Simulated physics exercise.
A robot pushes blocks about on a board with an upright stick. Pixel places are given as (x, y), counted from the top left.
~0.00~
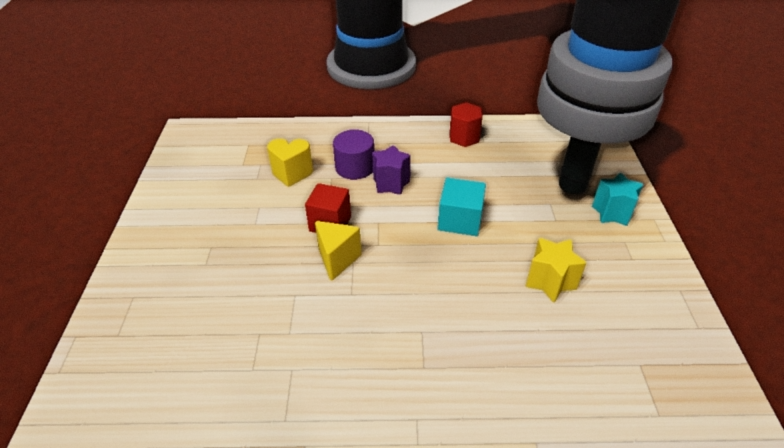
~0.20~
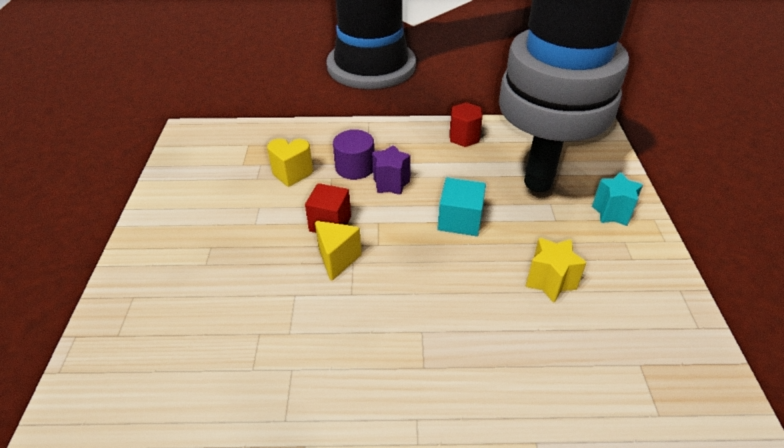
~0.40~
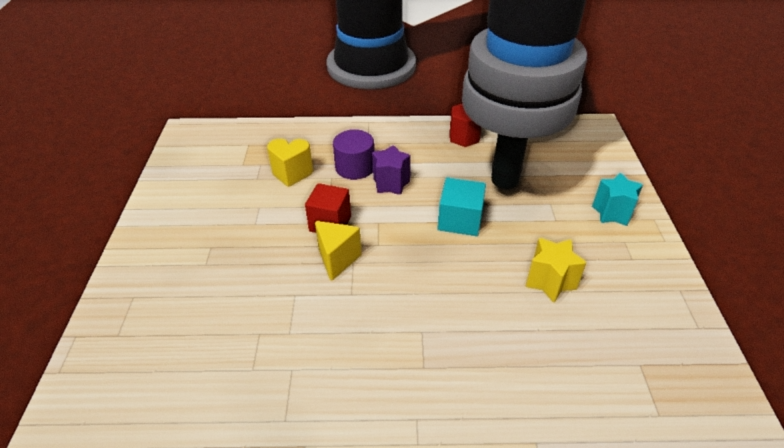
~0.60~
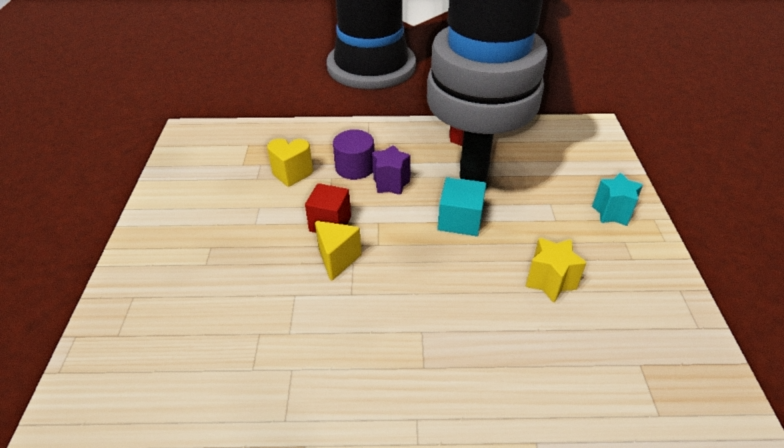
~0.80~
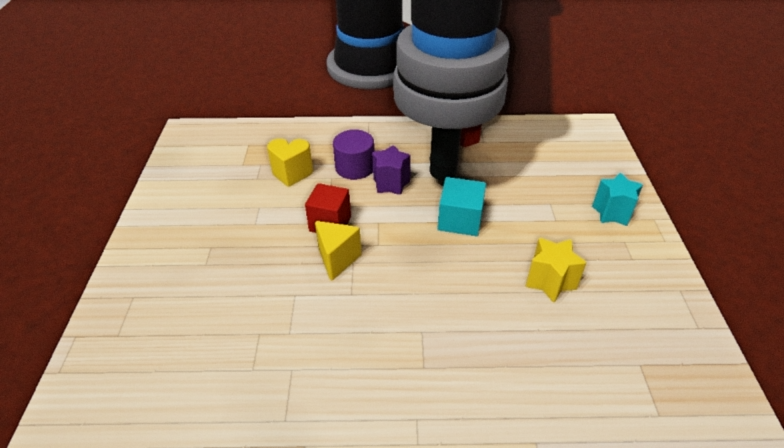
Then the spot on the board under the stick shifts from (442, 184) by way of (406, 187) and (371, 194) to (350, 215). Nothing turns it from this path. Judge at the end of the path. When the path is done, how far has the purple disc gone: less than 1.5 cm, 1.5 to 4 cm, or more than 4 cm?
If I had to pick, the purple disc travels from 1.5 to 4 cm here.
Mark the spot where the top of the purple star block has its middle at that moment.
The middle of the upper face of the purple star block will lie at about (343, 157) in the picture.
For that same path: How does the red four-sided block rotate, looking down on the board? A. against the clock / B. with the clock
Letter B.
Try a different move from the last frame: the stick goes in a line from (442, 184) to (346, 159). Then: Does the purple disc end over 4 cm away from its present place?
Yes, it checks out.
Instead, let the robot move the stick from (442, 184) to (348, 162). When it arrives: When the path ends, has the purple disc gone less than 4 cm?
That would be a no.
What follows on the original path. One third of the way, stick (405, 177); purple star block (377, 156).
Two thirds of the way, stick (370, 184); purple disc (339, 136); purple star block (345, 157), turned 15° clockwise.
At the end, stick (349, 204); red four-sided block (319, 202), turned 25° clockwise; purple disc (339, 136); purple star block (343, 157), turned 25° clockwise; turquoise four-sided block not moved.
